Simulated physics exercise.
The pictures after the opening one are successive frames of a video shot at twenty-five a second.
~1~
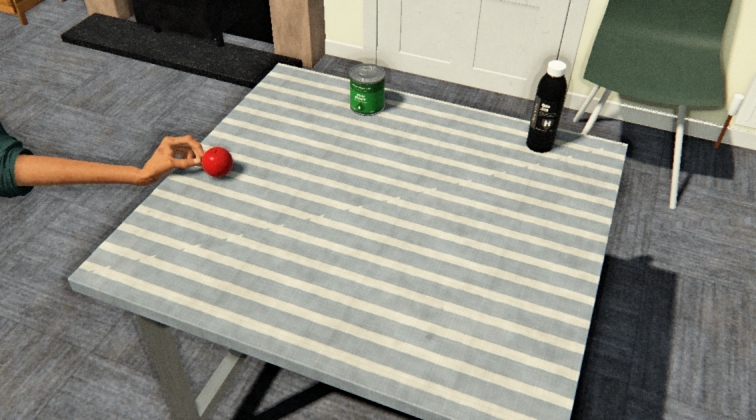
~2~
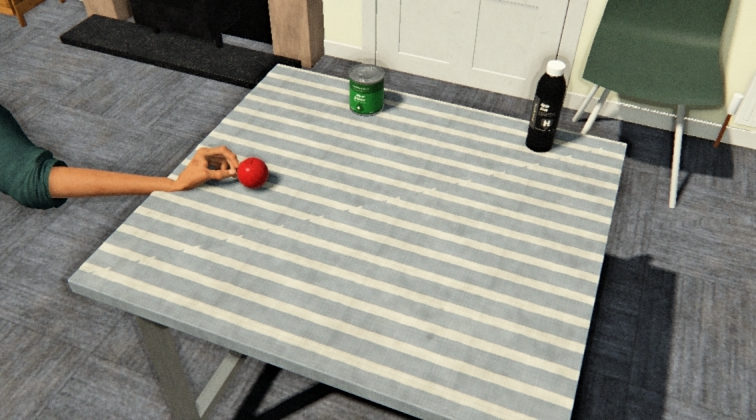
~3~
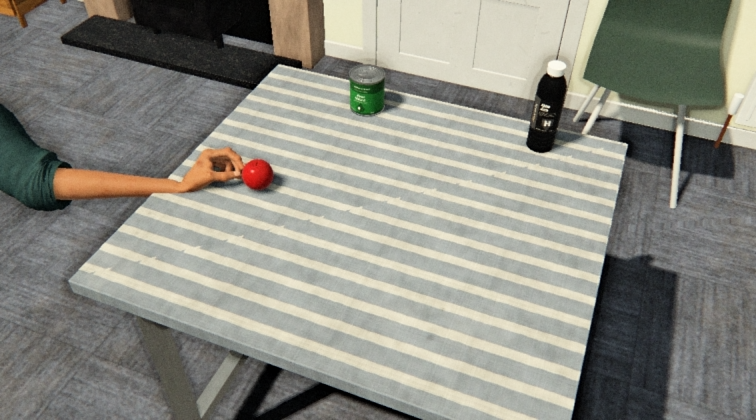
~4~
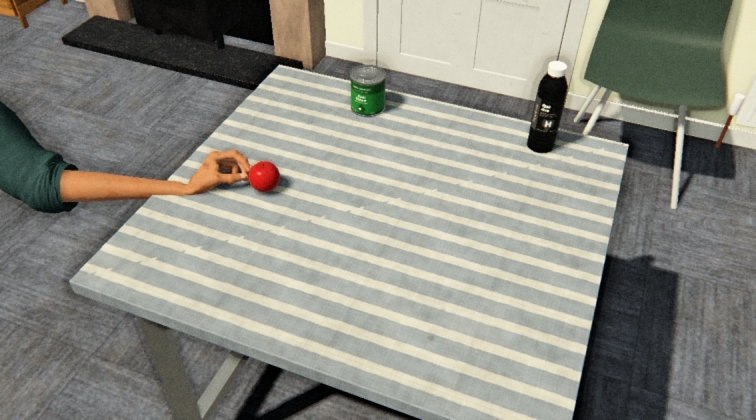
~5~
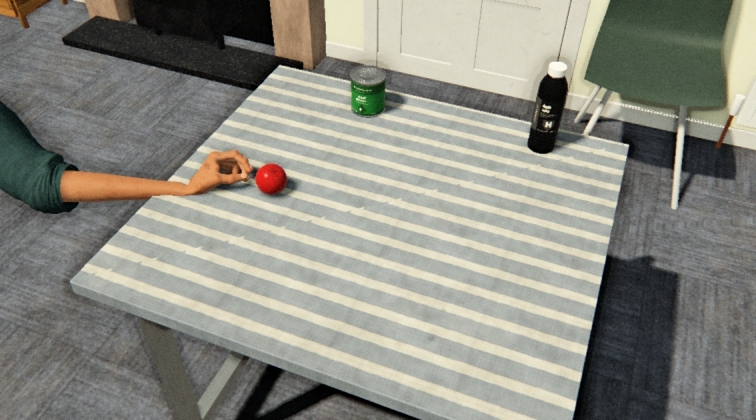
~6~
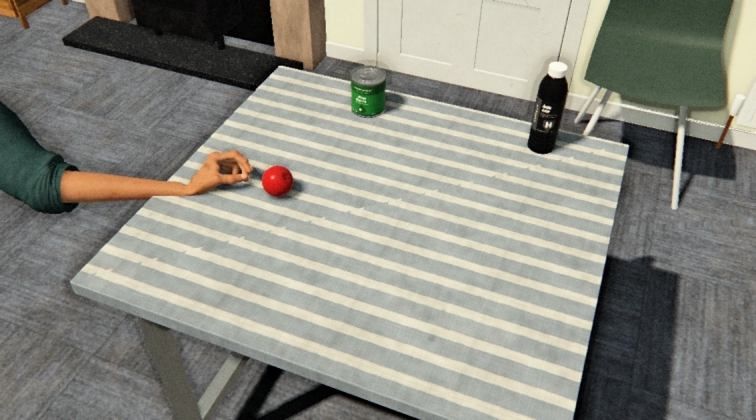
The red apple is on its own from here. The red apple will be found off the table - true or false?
False, it remains on the table.
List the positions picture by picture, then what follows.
The first picture shows under the hand; red apple (217, 162).
The second picture shows under the hand; red apple (253, 173).
The third picture shows under the hand; red apple (258, 175).
The fourth picture shows red apple (264, 177).
The fifth picture shows red apple (271, 179) shifted a little.
The sixth picture shows red apple (278, 181) shifted a little.
Then, 0.20 s on from there, red apple shifted about its own width near (305, 189).
Then, 0.40 s on from there, red apple shifted well along near (326, 195).
In the end, moved from the start, red apple. At the end, from the last picture's camera, red apple near (348, 201).
